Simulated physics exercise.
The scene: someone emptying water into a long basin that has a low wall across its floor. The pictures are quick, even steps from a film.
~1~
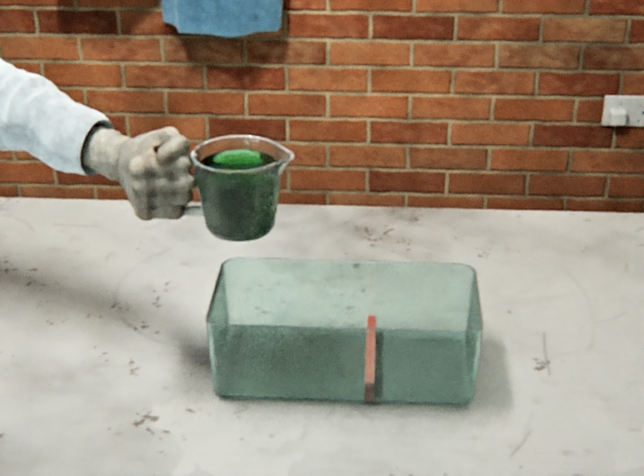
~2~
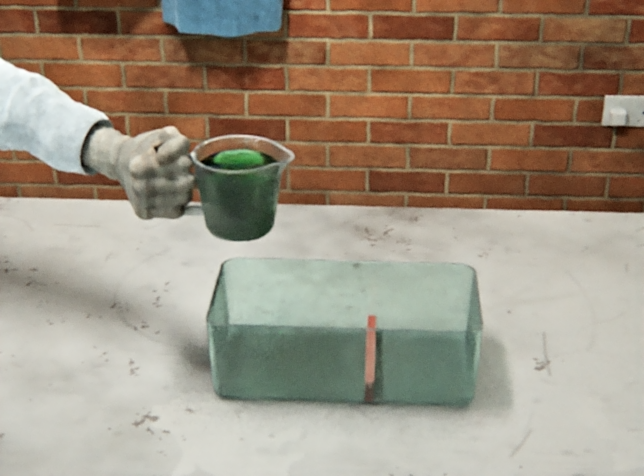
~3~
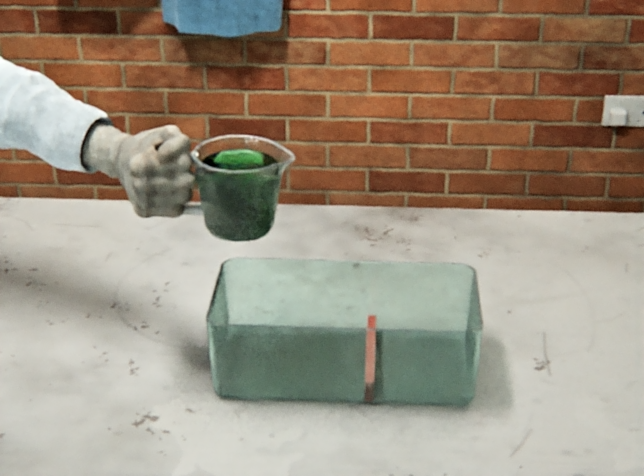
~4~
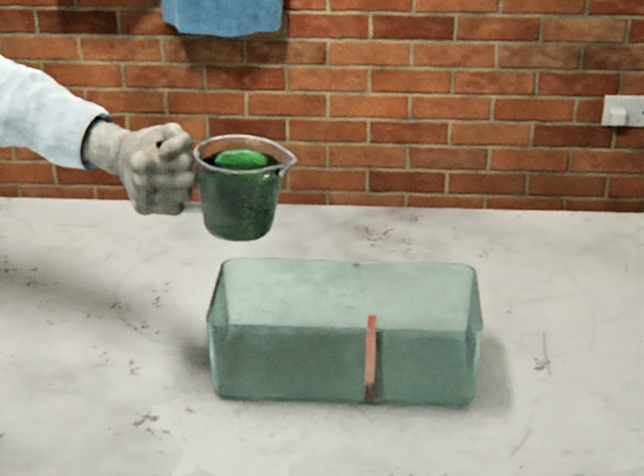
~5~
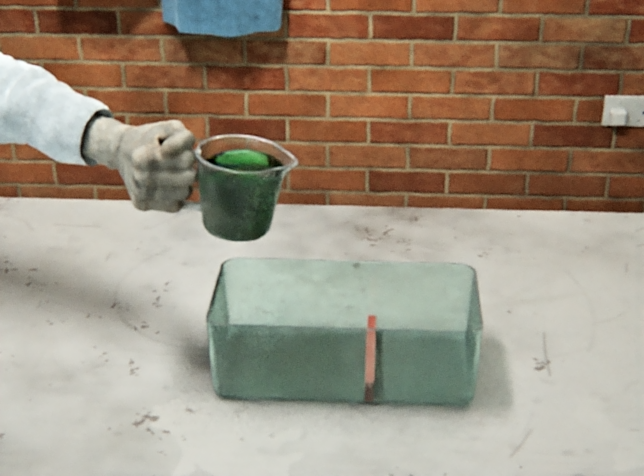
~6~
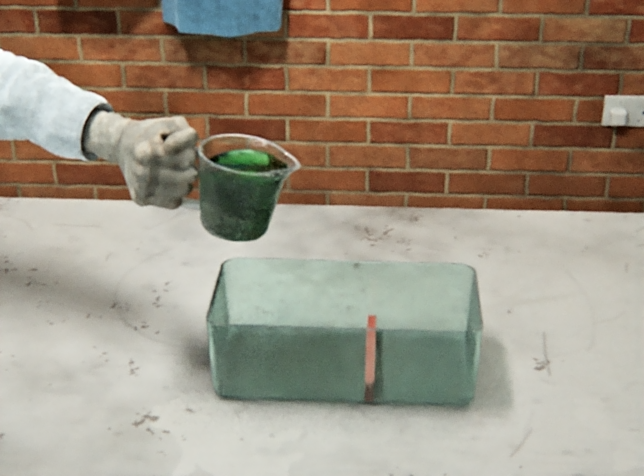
A gloved hand held a clear jug of green liquid above a long glass basin with a low reddish wall across it, keeping nearly still, then tilted the jug slightly to the right.
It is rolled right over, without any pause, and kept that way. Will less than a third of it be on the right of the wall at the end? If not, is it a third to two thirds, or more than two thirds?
Yes.
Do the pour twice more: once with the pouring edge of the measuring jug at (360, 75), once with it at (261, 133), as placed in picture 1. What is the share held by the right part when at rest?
You'd get 80 percent from the first and 15 percent from the second.
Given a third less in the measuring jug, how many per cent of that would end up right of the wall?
Near 10 parts in a hundred.
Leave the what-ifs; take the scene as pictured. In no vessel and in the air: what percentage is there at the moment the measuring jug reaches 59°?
I'd say some 20 per cent.
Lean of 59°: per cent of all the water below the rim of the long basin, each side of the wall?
Left side: 5 in a hundred; right side: 0 in a hundred.
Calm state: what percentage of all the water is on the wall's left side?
I'd put it near 85 per cent.
A moment on, the measuring jug is tipped part way and 75 per cent is still to pour, 7 is left of the wall and 0 right of it.
Next, the measuring jug is tipped on its side and 21 per cent is still to pour, 54 is left of the wall and 7 right of it.
Then the measuring jug is tipped on its side and 1 per cent is still to pour, 85 is left of the wall and 11 right of it.
Later the measuring jug is tipped on its side and 0 per cent is still to pour, 86 is left of the wall and 12 right of it.
In the end 86 per cent lies left of the wall, 12 right of it and 2 outside.
